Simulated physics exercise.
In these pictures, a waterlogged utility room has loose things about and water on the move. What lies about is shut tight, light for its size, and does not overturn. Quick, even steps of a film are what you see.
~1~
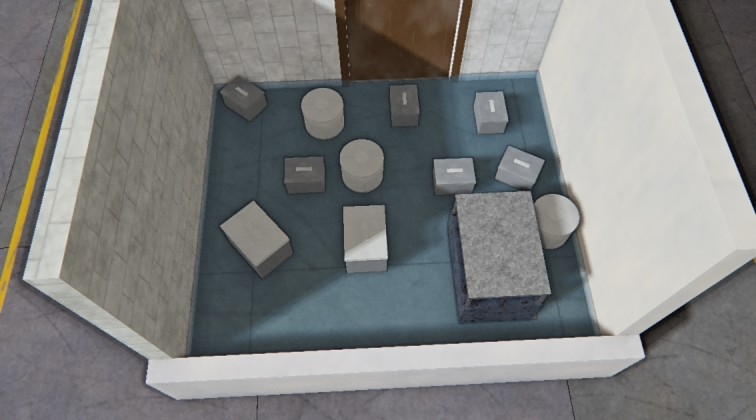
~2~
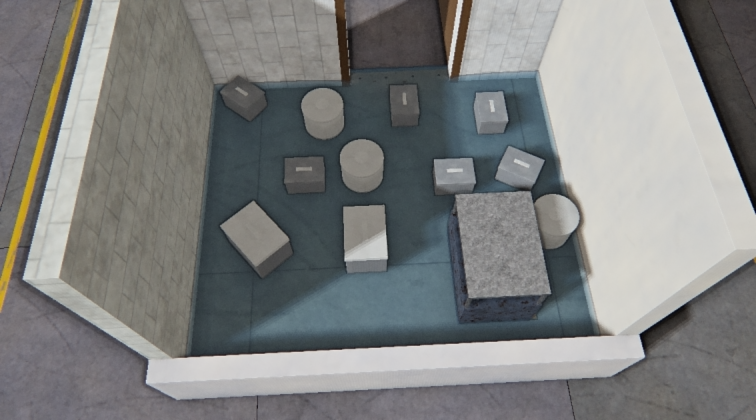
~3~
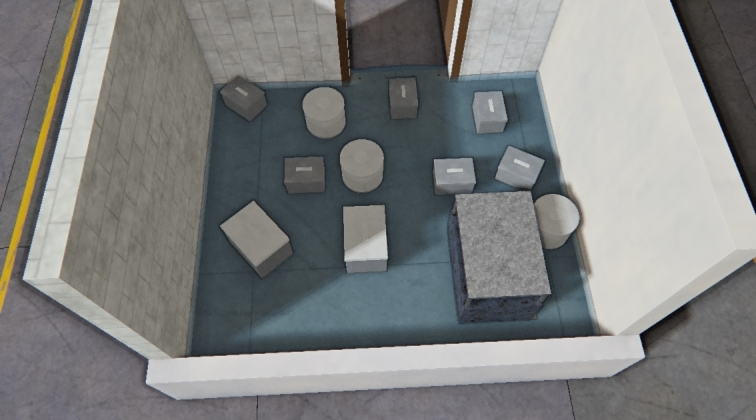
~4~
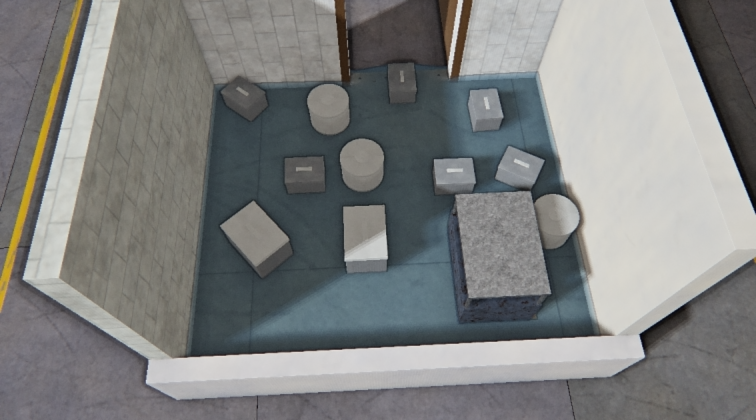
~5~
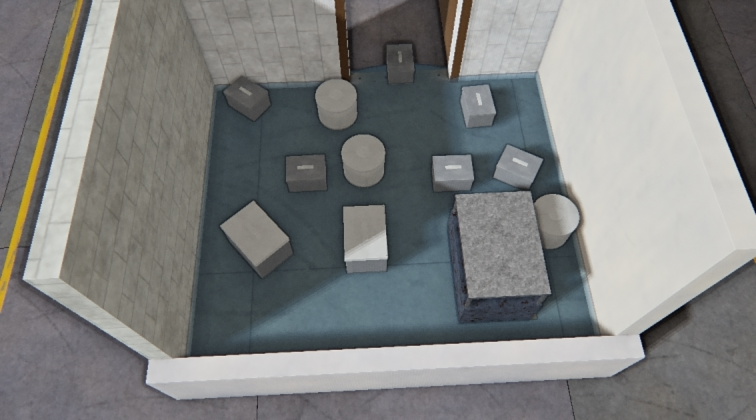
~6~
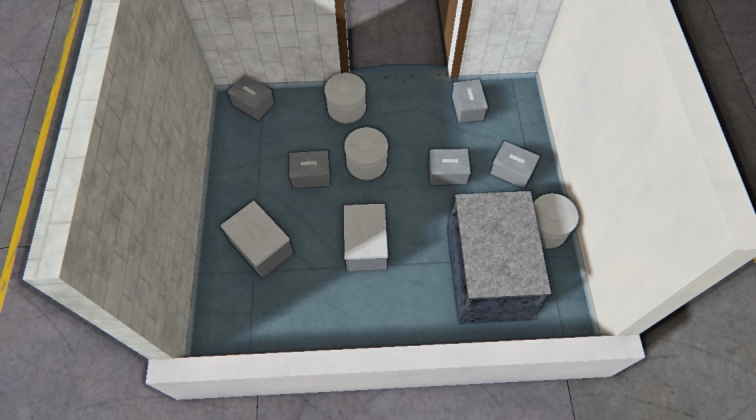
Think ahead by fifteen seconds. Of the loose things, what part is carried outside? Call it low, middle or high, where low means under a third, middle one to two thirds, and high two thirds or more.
High.
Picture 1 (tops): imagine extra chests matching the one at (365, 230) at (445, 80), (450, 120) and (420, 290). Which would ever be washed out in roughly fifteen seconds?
In order: Exits; exits; never exits.
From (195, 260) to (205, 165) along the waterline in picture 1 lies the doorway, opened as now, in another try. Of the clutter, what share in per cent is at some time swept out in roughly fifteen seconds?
Fraction out: Near 50 %.
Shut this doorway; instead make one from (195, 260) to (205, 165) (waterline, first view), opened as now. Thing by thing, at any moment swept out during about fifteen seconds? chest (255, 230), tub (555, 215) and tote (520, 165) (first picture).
Result, in listed order: Exited / retained / retained.
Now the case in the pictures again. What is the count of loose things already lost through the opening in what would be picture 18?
The number comes out at 4.
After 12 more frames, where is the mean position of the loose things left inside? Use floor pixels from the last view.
Their average sits at about pixel (393, 151).
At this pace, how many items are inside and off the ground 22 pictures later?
The answer would be 5.
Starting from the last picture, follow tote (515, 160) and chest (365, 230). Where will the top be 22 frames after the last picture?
Near (430, 58) and (389, 120).
A moment on, 1 of 11 are out; 10 afloat.
Next, 4 of 11 are out; 7 afloat.
Later, 6 of 11 are out; 5 afloat.
In the end, 9 of 11 are out; 2 afloat.
